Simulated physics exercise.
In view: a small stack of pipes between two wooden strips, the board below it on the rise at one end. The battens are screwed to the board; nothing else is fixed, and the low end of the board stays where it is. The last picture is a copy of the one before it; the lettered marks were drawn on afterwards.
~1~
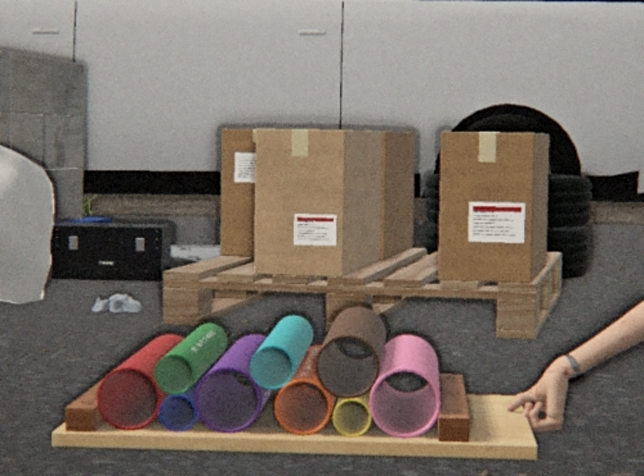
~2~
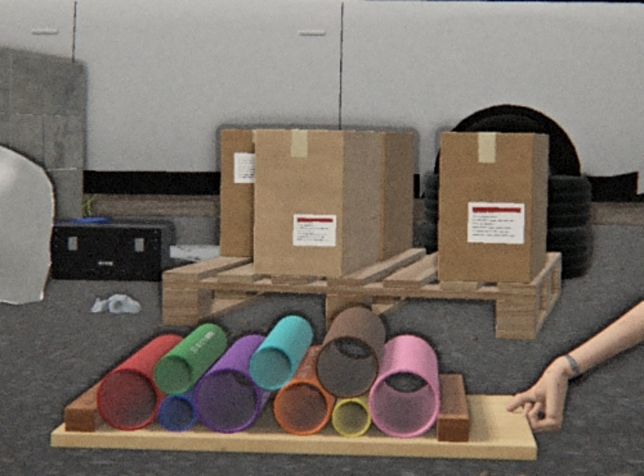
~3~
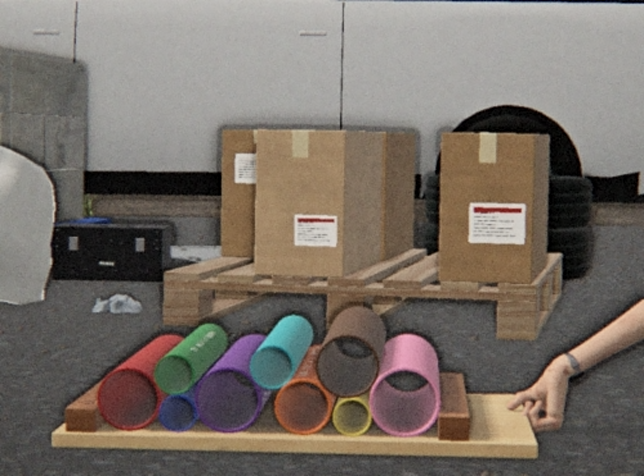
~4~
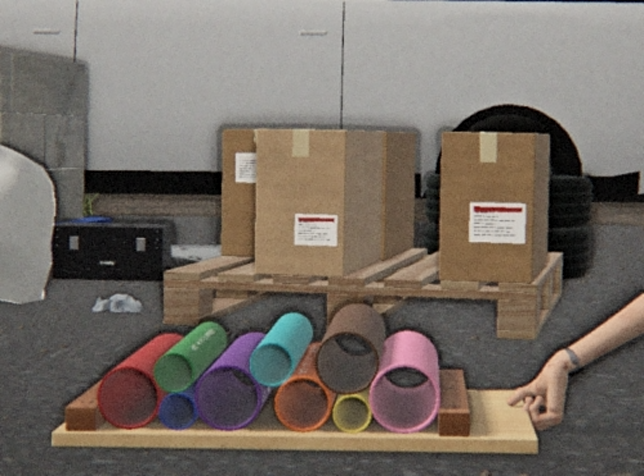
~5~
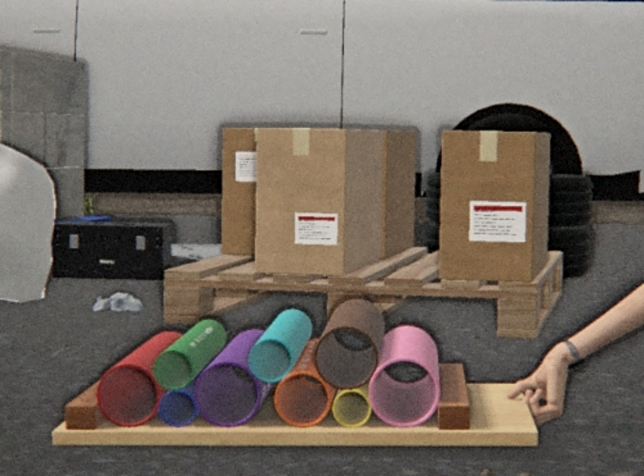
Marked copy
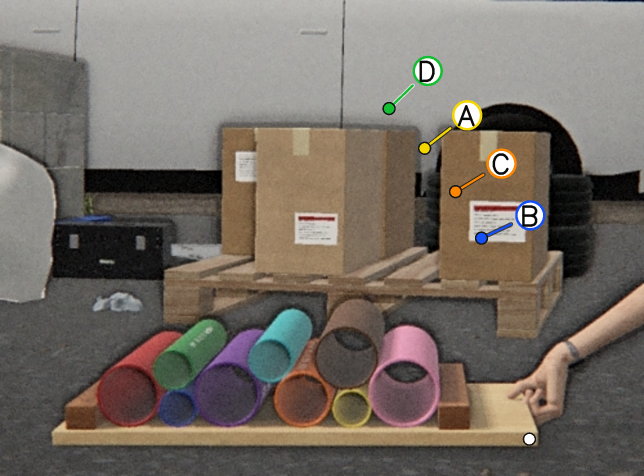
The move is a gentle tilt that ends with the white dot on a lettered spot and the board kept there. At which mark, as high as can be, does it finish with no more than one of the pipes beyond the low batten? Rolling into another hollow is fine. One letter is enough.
The highest mark that will do is A.
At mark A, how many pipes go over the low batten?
At A the number is none.
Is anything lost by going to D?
Yes.
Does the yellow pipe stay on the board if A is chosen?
Yes, with A.
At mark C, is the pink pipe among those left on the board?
Yes.
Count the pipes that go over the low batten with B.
It comes to none.
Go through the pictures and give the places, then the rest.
Purple pipe (229, 400); orange pipe (303, 408); yellow pipe (352, 418), in the first picture.
Yellow pipe (352, 418); pink pipe (405, 403), in the second picture.
Board (304, 408); yellow pipe (352, 417); pink pipe (405, 402), in the third picture.
Board (304, 405); red pipe (129, 397), in the fourth picture.
Board (304, 401); red pipe (129, 396), in the fifth picture.
On the copy, A at (425, 148); B at (482, 238); C at (455, 192); D at (389, 108); the white dot at (530, 439).
On A. First, board at 20°.
Then, board at 38°.
Finally, board at 39°, none over the low batten.
By contrast, B none over the low batten; C none over the low batten; D two over the low batten (brown, turquoise).
